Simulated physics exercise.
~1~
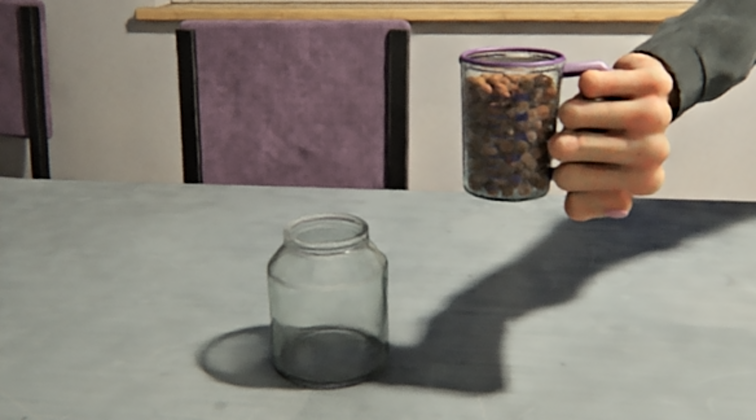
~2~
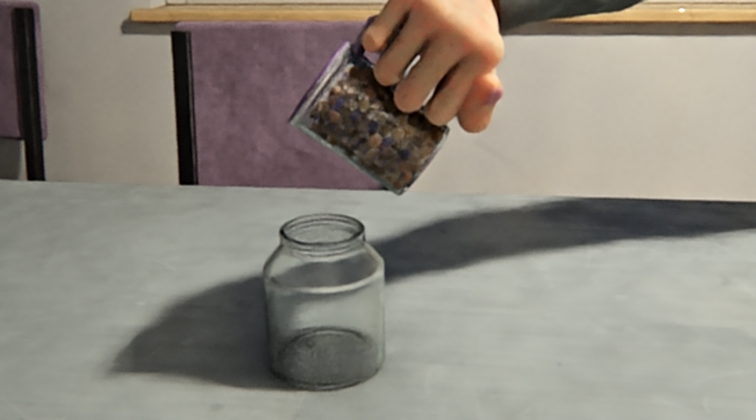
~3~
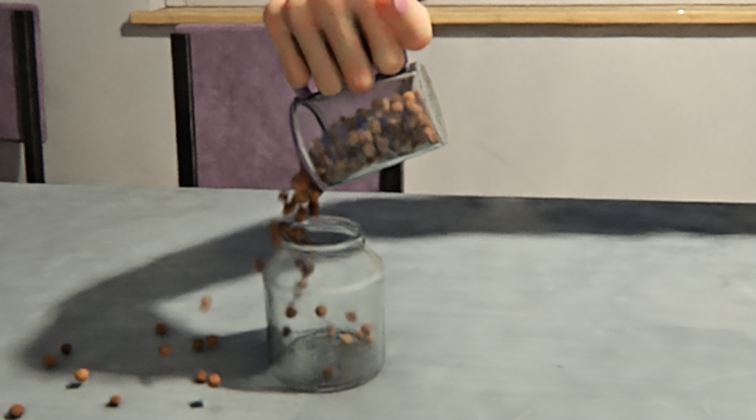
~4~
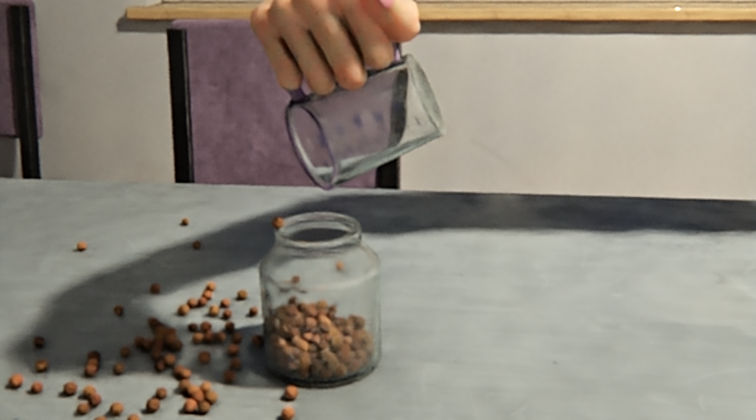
A hand tips a glass cup of brown balls into a jar, spilling some outside.
